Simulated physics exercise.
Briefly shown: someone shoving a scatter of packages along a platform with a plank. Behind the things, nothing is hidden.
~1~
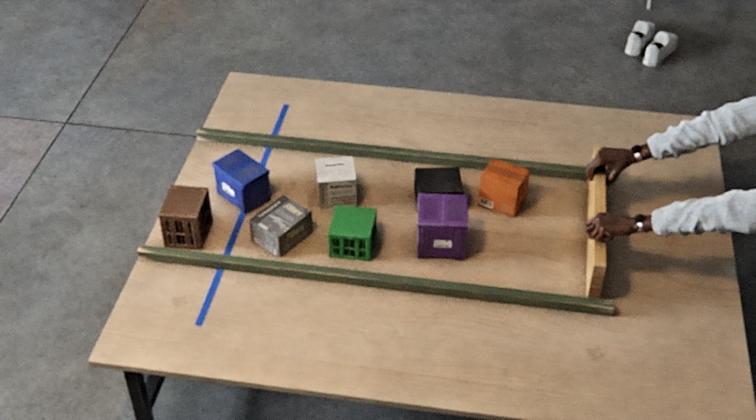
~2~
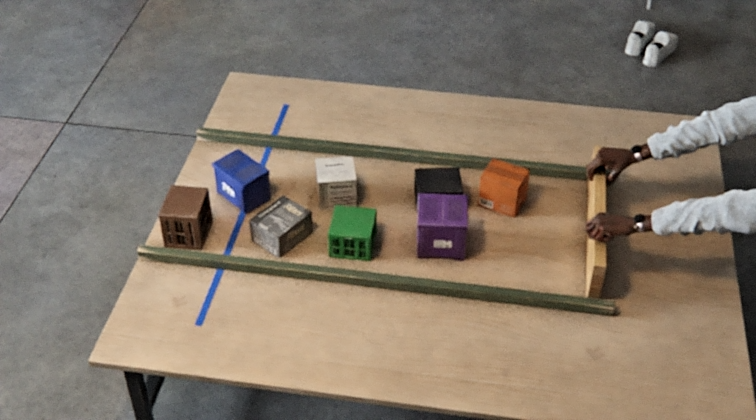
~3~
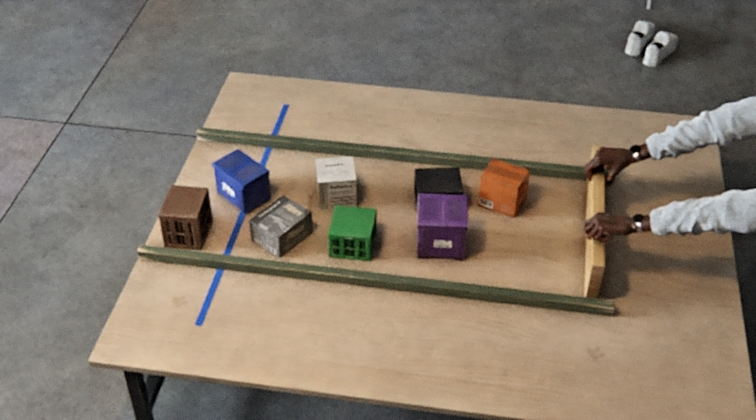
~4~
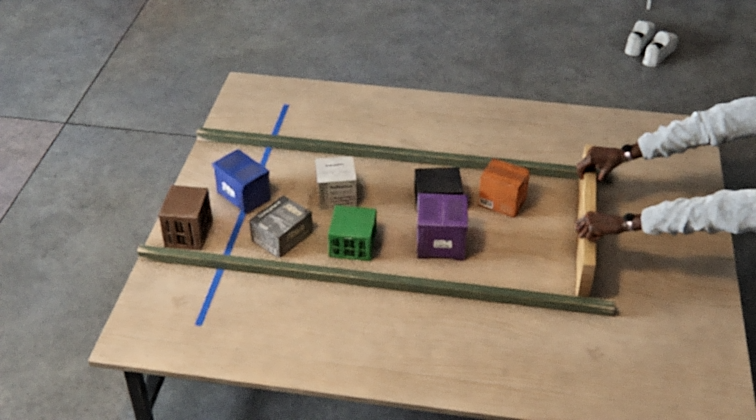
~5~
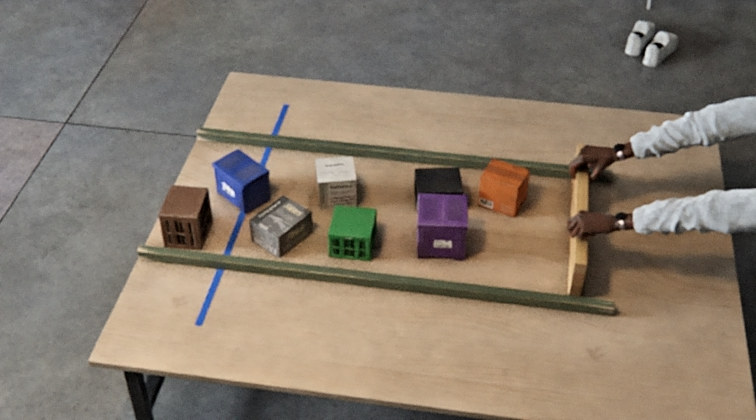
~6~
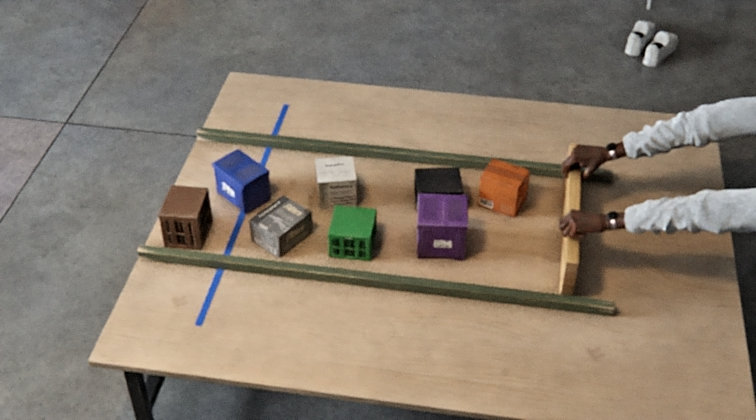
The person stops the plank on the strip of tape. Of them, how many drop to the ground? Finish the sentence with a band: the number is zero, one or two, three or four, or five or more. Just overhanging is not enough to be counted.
The number is three or four.
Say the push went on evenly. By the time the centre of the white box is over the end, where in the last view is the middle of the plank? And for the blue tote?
About (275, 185), and about (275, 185) for the other.
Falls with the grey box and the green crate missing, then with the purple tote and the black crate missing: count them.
You'd get 2 in the first case and 2 in the second one.
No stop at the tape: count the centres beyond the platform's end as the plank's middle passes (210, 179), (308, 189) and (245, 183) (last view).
6; 1; 4.
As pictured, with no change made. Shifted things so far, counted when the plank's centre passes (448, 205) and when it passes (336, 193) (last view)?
At the first point the count is 3, at the second it's 8.
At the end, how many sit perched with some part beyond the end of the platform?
So the number is 2.
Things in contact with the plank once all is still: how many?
The answer is 2.
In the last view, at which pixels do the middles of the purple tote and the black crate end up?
Roughly at (215, 201) and at (198, 162), in that order.
Soon after, none off yet; brown crate at rest near (186, 218); blue tote at rest near (242, 182); grey box at rest near (282, 226).
In the end, the number that fall off is three or four; gone, white box, grey box, blue tote and brown crate.
